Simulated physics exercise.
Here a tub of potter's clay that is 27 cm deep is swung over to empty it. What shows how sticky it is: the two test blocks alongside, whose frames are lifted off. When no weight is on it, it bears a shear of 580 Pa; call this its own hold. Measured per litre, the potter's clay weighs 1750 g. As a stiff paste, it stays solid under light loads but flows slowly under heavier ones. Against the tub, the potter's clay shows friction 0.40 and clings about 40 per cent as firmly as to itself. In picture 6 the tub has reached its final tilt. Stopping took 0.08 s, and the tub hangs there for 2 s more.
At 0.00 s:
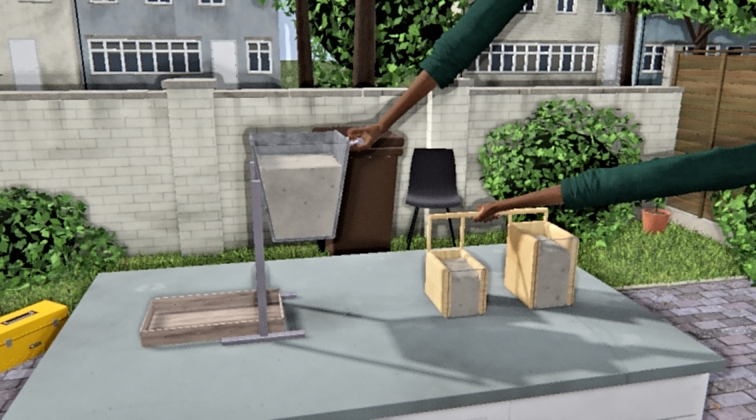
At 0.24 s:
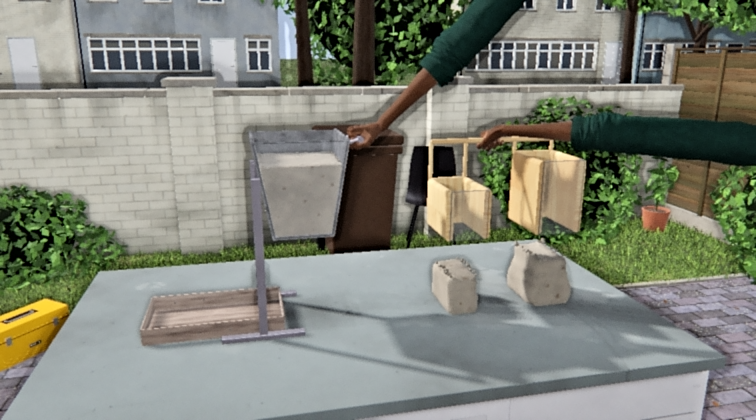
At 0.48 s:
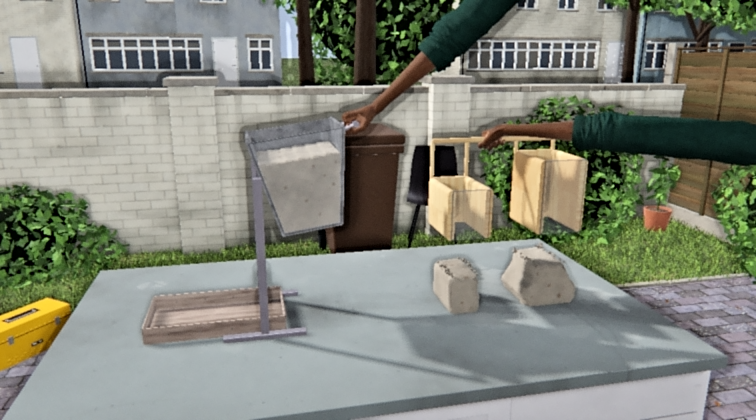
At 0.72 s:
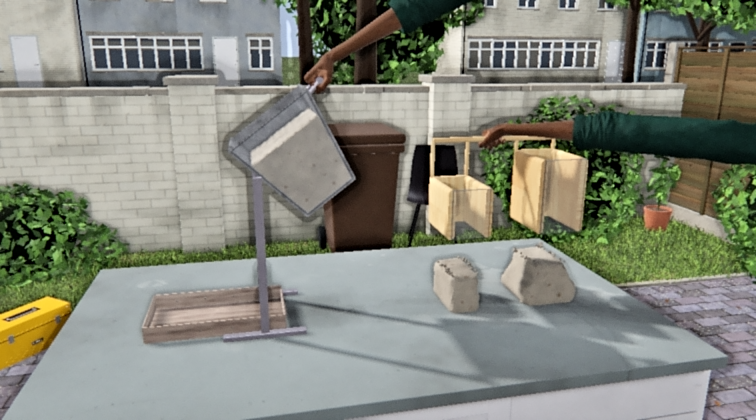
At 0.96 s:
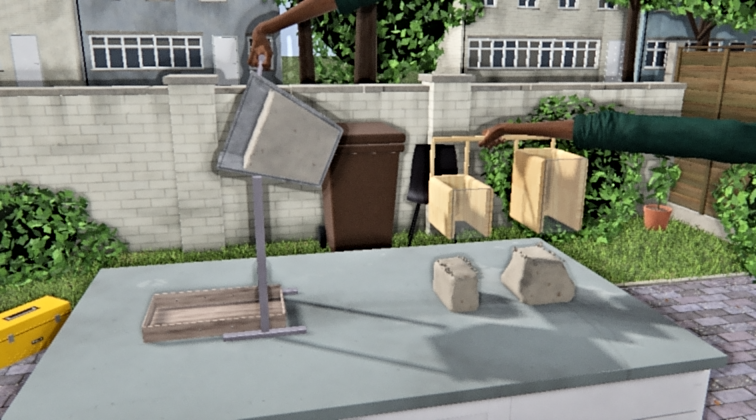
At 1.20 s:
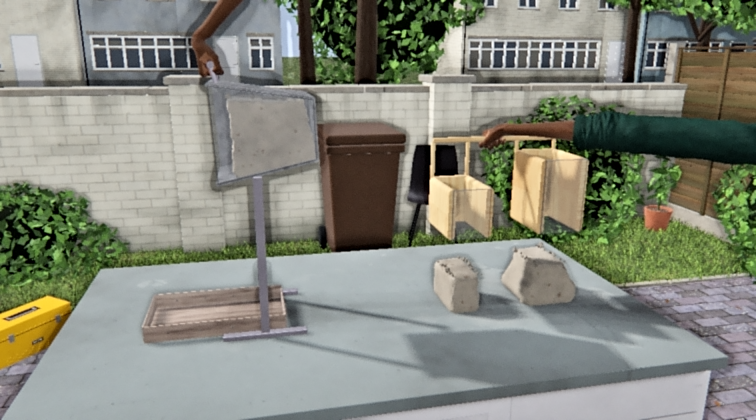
Two open wooden moulds are lifted by a hand off two grey blocks on a table, the right block slumping lower; then another hand swings a stand-mounted tub of grey clay leftward onto its side, the clay staying inside.
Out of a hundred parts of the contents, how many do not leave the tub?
Around 59 in every hundred.
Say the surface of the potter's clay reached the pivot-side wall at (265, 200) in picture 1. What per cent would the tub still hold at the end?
Then roughly 100 %.
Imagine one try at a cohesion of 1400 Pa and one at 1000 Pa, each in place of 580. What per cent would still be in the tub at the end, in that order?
In order: Around 100 % and around 100 %.
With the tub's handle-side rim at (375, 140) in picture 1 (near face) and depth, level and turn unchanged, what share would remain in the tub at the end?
About 40 per cent.
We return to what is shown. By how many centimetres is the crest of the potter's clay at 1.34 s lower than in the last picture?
Around 3 cm below its level in the last picture.
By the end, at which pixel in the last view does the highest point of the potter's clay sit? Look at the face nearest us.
Roughly at pixel (290, 132).
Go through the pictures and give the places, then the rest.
The first picture shows handle-side rim at (347, 142), tilt 0 degrees; crest of the potter's clay at (272, 169); block heights 13 cm, 20 cm (left to right).
The second picture shows handle-side rim at (347, 140), tilt 0 degrees; crest of the potter's clay at (272, 167); block heights 13 cm, 17 cm (left to right).
The third picture shows handle-side rim at (342, 127), tilt 8 degrees; crest of the potter's clay at (335, 153); block heights 13 cm, 14 cm (left to right).
The fourth picture shows handle-side rim at (305, 91), tilt 37 degrees; crest of the potter's clay at (317, 118); block heights 13 cm, 14 cm (left to right).
The fifth picture shows handle-side rim at (252, 76), tilt 67 degrees; crest of the potter's clay at (278, 95); block heights 13 cm, 14 cm (left to right).
The sixth picture shows handle-side rim at (206, 87), tilt 92 degrees; crest of the potter's clay at (235, 101); block heights 13 cm, 14 cm (left to right).
After 1.34 s, the tub is at 92 degrees and holds 98 %.
After 1.51 s, the tub is at 92 degrees and holds 71 %.
After 1.68 s, the tub is at 92 degrees and holds 60 %.
After 1.85 s, the tub is at 92 degrees and holds 59 %.
After 3.20 s, the tub is at 92 degrees and holds 59 %.
